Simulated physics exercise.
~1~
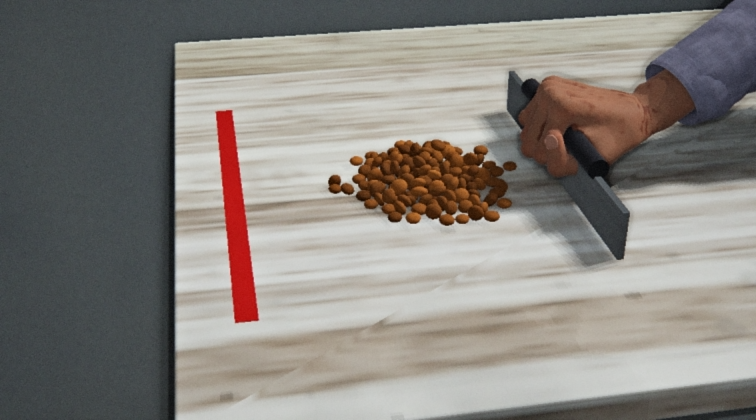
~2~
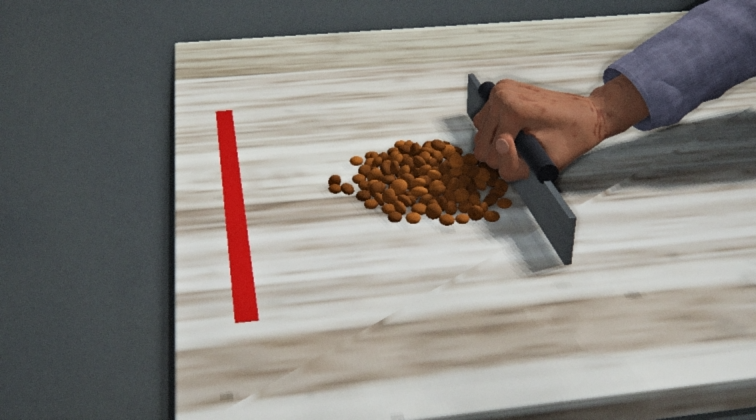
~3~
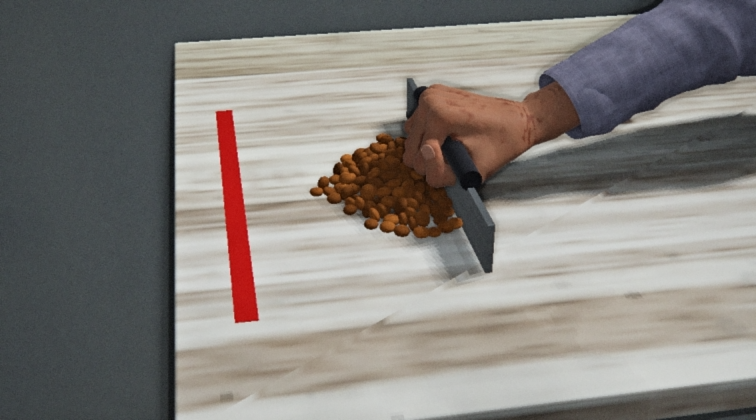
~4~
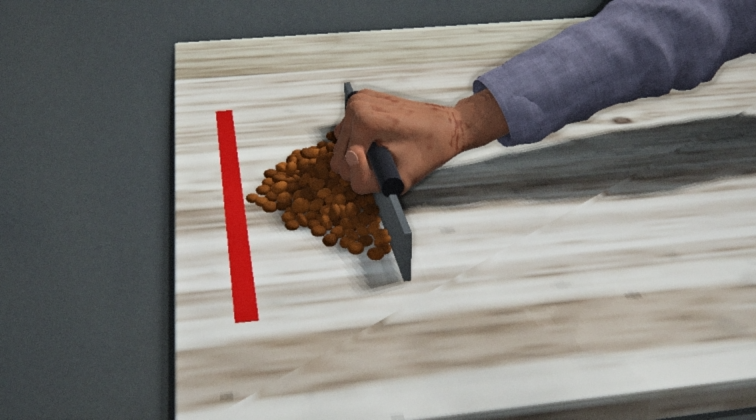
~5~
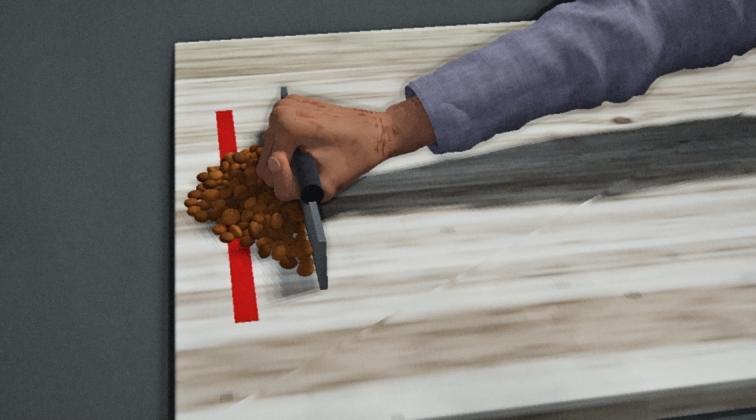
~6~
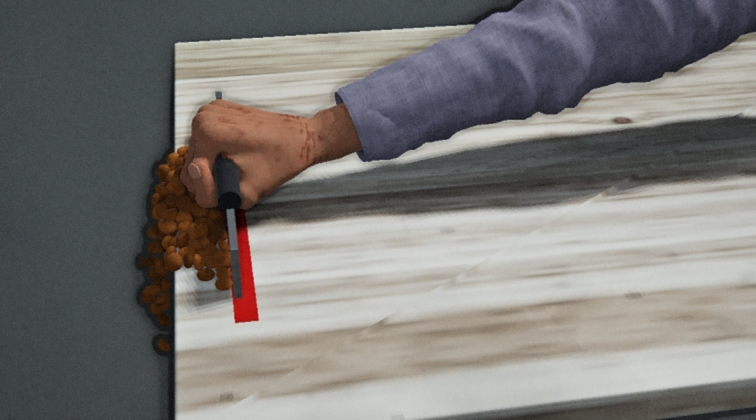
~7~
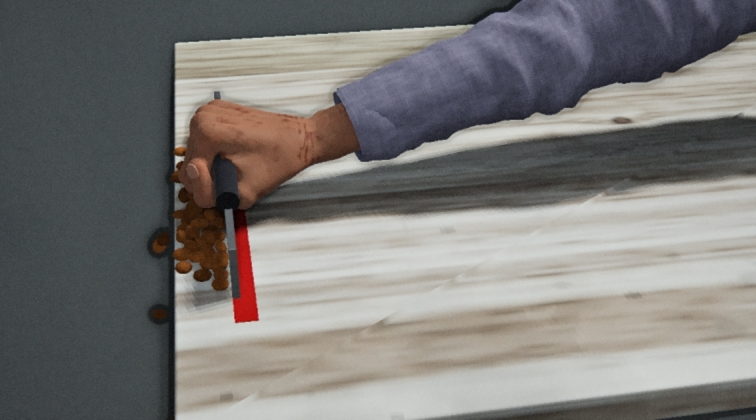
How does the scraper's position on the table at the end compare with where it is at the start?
At the start the scraper is toward the right, on the far side of the brown heap from the red tape. By the end it is well to the left, resting at the red tape near the table's left edge.
